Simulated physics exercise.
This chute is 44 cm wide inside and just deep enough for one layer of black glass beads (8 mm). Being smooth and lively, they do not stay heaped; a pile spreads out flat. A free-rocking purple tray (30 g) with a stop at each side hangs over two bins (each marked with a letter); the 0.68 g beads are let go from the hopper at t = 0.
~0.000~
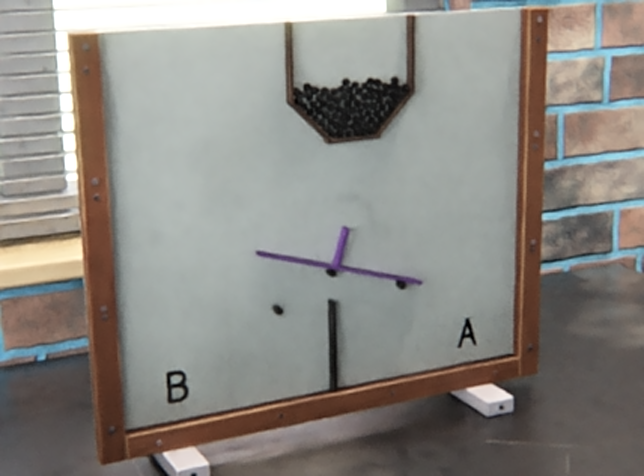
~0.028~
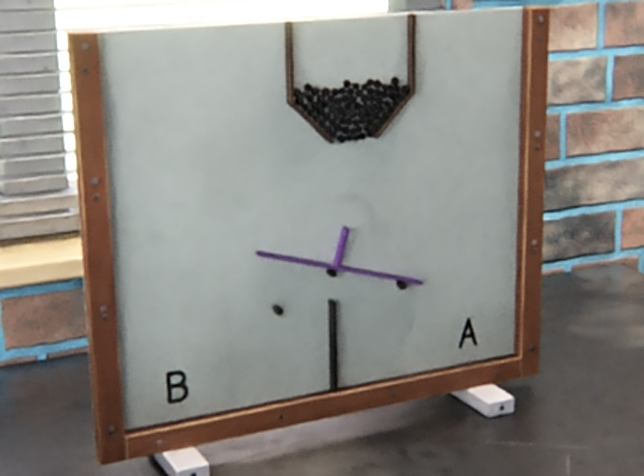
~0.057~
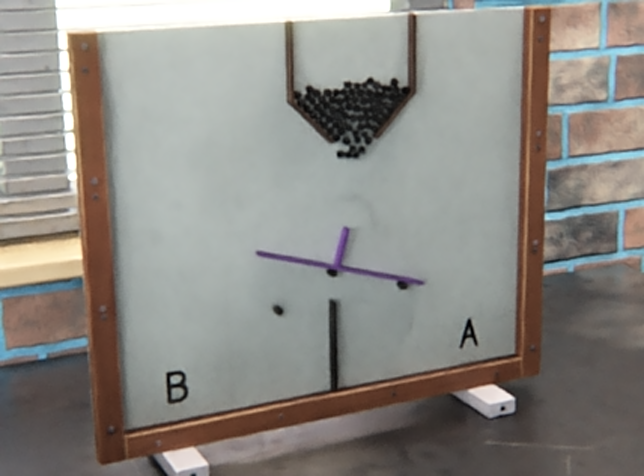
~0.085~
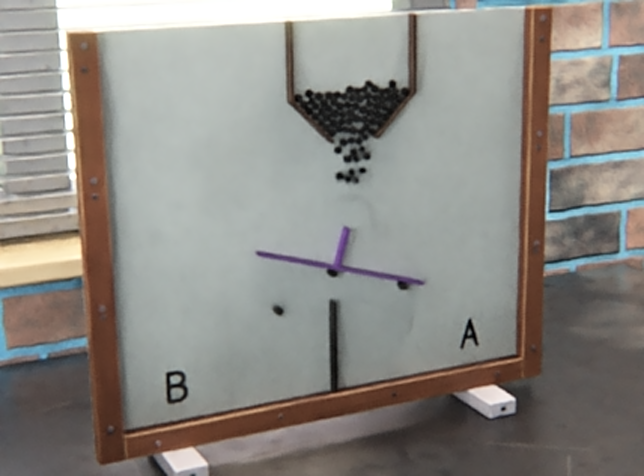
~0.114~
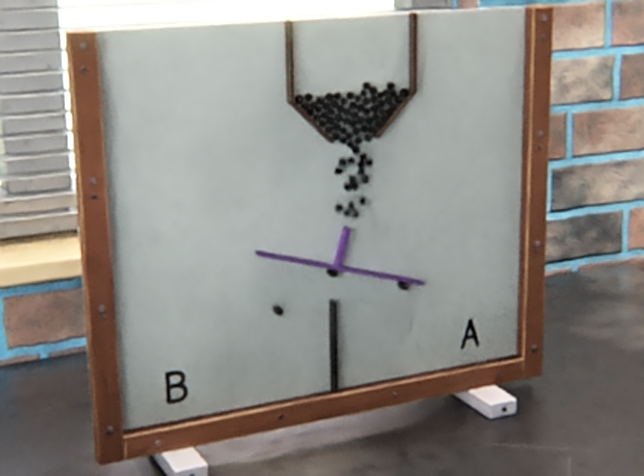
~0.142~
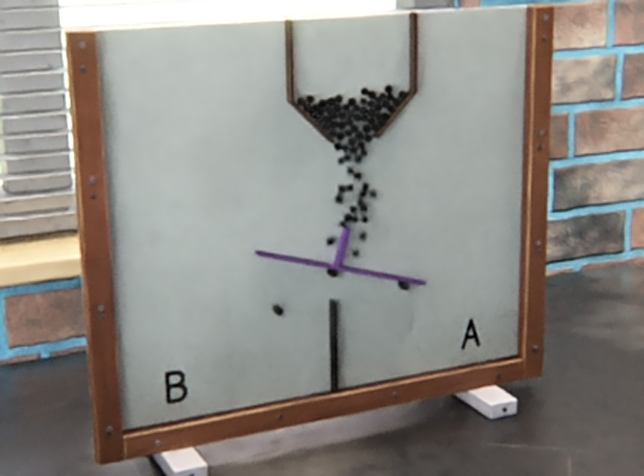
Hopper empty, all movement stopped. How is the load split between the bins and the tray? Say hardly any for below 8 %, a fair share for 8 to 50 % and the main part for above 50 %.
Bin A gets over half. Bin B stays nearly bare. Tray gets a modest share.
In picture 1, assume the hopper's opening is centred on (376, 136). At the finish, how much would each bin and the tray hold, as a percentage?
Bin A 100, bin B 0, tray 0.
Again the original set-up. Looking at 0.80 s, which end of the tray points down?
The tray dips on its right side.
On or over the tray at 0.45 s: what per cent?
It comes to close to 60 in a hundred.
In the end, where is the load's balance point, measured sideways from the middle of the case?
9 cm right.
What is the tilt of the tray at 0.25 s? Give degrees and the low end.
Tilt: About 15 degrees; low end: Right.
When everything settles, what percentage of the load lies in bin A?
70 %.
By 0.25 s 70 % have left the hopper; tray right end down 17°; on or over it 60 %, past it to the left 0 %, to the right 5 %.
By 0.45 s 100 % have left the hopper; tray right end down 17°; on or over it 60 %, past it to the left 5 %, to the right 35 %.
In the end, by 2.2 s, bin A 70 %, bin B 5 %, tray 30 %; tray right end down 17°.
